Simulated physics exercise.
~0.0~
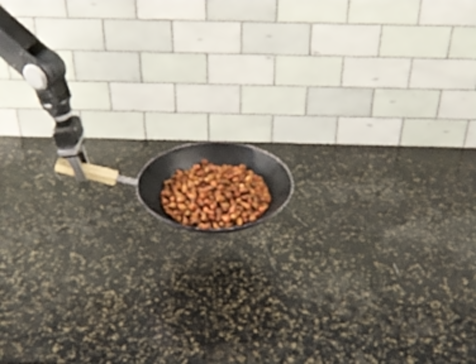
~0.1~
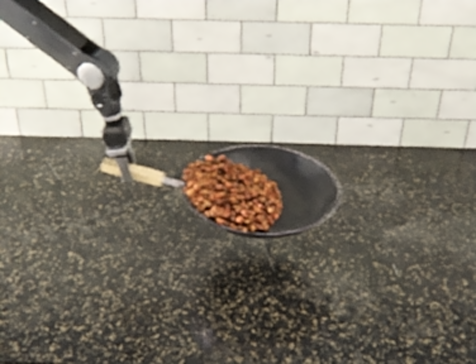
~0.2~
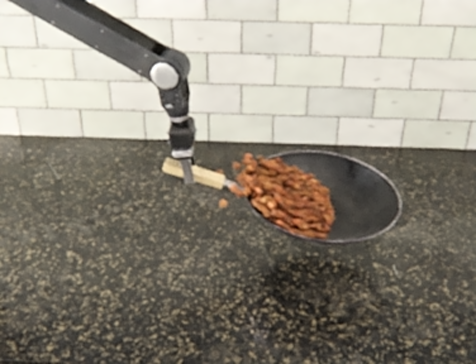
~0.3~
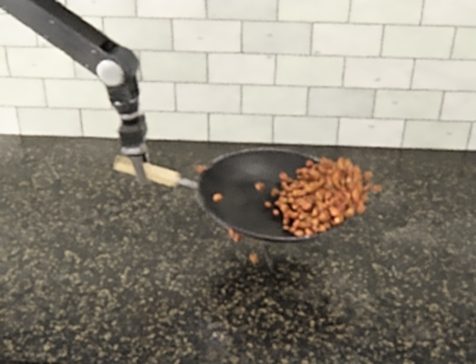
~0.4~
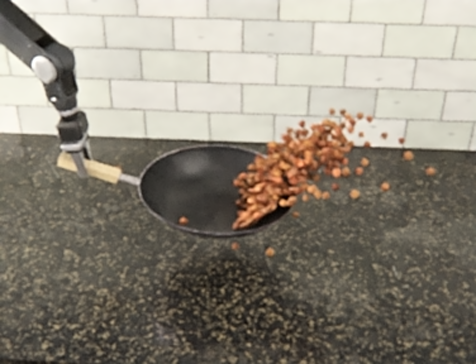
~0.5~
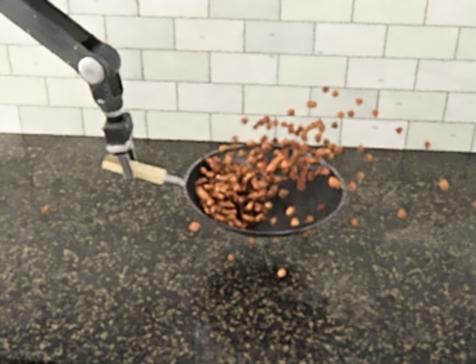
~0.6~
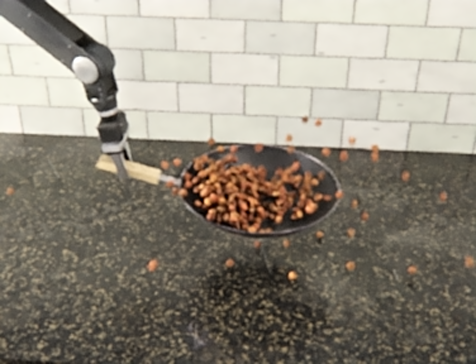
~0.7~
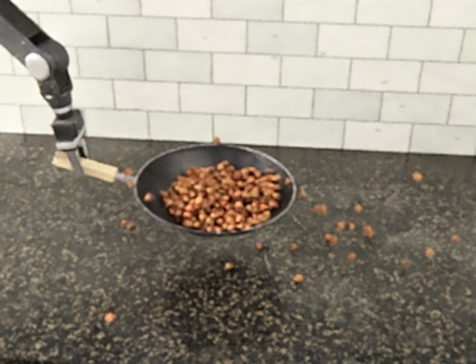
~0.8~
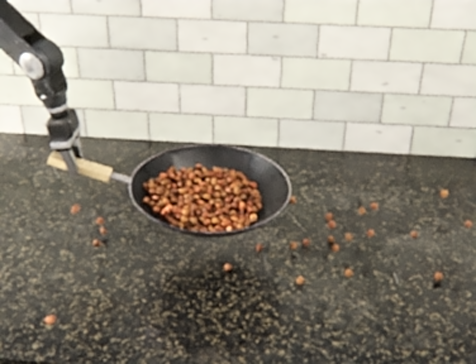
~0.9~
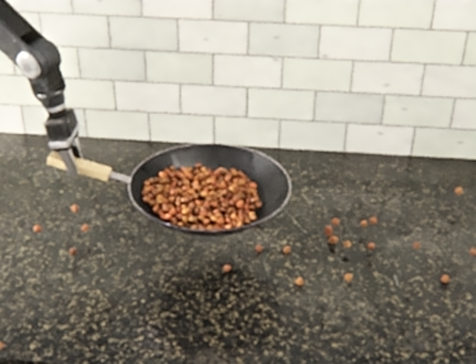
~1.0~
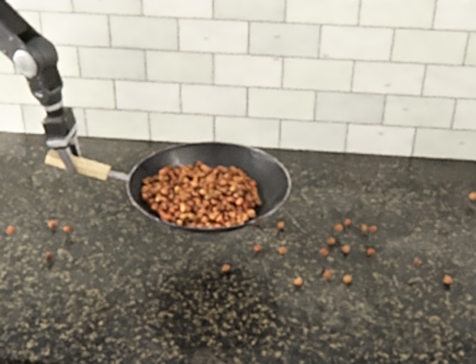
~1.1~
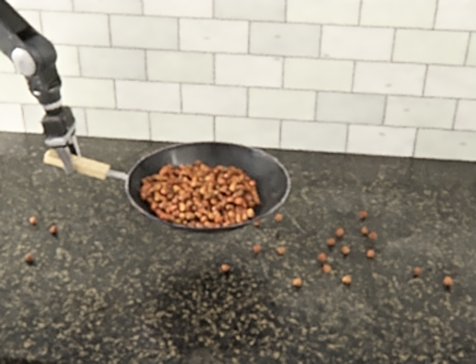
On a dark speckled countertop before a white tiled wall, a robot arm moves a frying pan of hazelnuts right, then jerks it left and right again, tossing the nuts up; most land back in the pan as it returns left and stops, with some scattered on the counter.
